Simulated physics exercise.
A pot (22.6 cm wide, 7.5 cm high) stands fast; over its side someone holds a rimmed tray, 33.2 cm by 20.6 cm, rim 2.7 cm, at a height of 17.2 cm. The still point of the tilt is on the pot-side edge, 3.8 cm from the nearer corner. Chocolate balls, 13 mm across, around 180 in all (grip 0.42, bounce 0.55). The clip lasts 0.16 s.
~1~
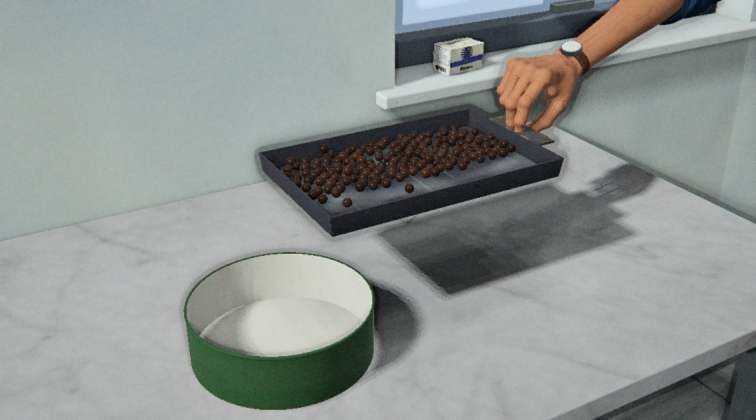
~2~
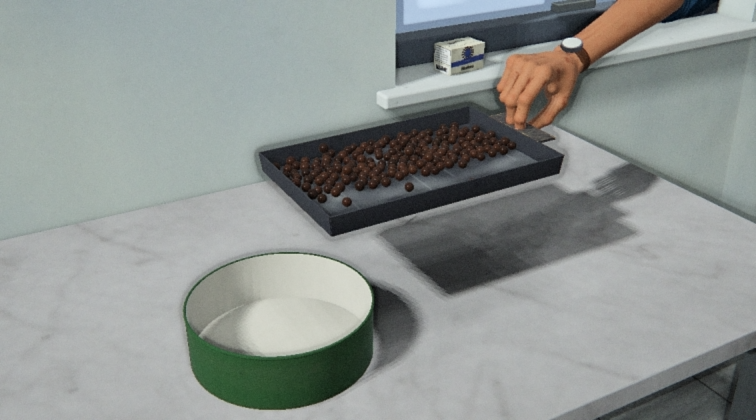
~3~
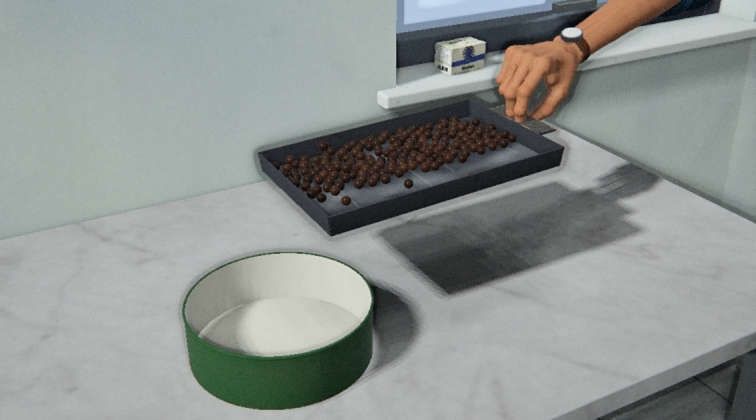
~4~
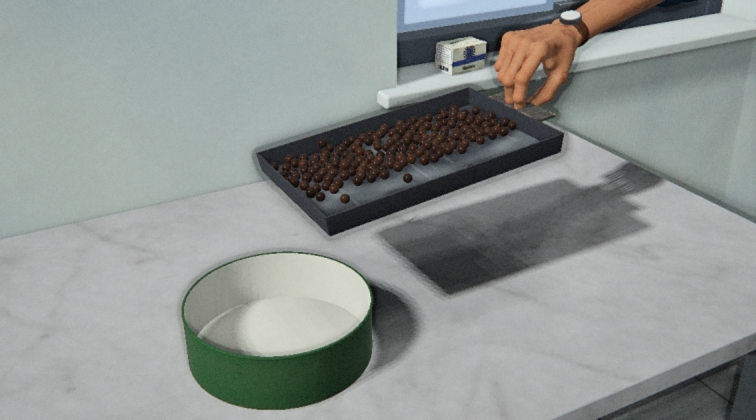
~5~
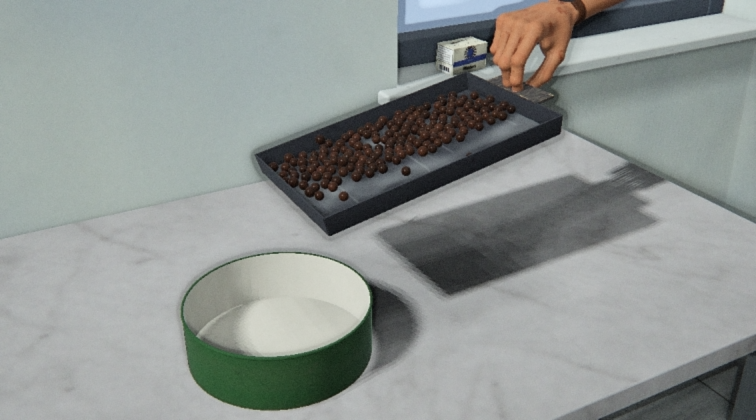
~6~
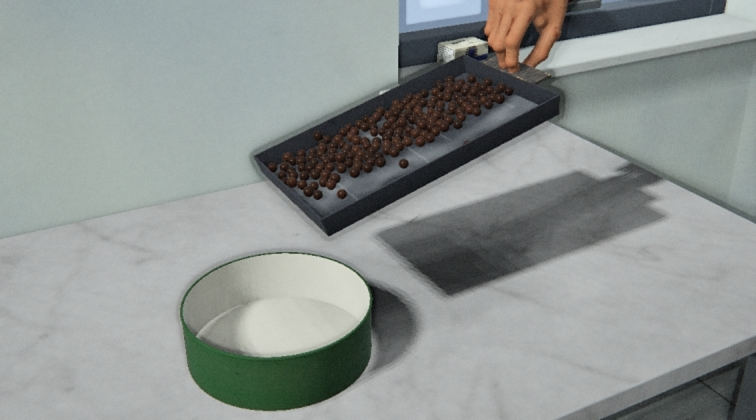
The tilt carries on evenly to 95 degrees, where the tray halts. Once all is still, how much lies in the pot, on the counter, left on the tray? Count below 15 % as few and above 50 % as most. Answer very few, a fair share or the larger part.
Pot: The larger part, counter: A fair share, tray: Very few.
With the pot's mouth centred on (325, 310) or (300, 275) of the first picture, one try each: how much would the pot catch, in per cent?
Some 30 and 65 per cent.
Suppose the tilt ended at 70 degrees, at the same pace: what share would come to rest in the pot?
Then about 35 per cent.
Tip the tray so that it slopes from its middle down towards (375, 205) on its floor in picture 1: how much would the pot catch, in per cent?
About 80 per cent.
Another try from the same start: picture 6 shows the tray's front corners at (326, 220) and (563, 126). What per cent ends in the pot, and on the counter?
Pot 90, counter 5.
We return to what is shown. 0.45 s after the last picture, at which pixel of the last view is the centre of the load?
Around (279, 167).
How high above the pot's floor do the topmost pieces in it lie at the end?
About 2.5 cm.
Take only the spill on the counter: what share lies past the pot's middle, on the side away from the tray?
Roughly 90 per cent.
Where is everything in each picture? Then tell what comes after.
The first frame shows tray tilt 0 degrees, front corners at (332, 216) and (560, 157); middle of the pieces at (395, 161); pot at (280, 300).
The second frame shows tray tilt 1 degrees, front corners at (331, 216) and (561, 155); middle of the pieces at (395, 159).
The third frame shows tray tilt 3 degrees, front corners at (329, 216) and (561, 147); middle of the pieces at (394, 156).
The fourth frame shows tray tilt 6 degrees, front corners at (327, 216) and (561, 133), lowest corner left back; middle of the pieces at (394, 149).
The fifth frame shows tray tilt 10 degrees, front corners at (325, 216) and (559, 115), lowest corner left back; middle of the pieces at (392, 142).
The sixth frame shows tray tilt 15 degrees, front corners at (323, 217) and (556, 95), lowest corner left back; middle of the pieces at (390, 133); pot at (277, 300).
Then, 0.27 s after the last picture, tilt 55 degrees; the tray holds 100 %, the pot 0 %.
Then, 0.45 s after the last picture, tilt 82 degrees; the tray holds 95 %, the pot 0 %.
Then, 0.74 s after the last picture, tilt 95 degrees; the tray holds 15 %, the pot 50 %.
In the end, pot 70 %, counter 30 %, tray 0 %.
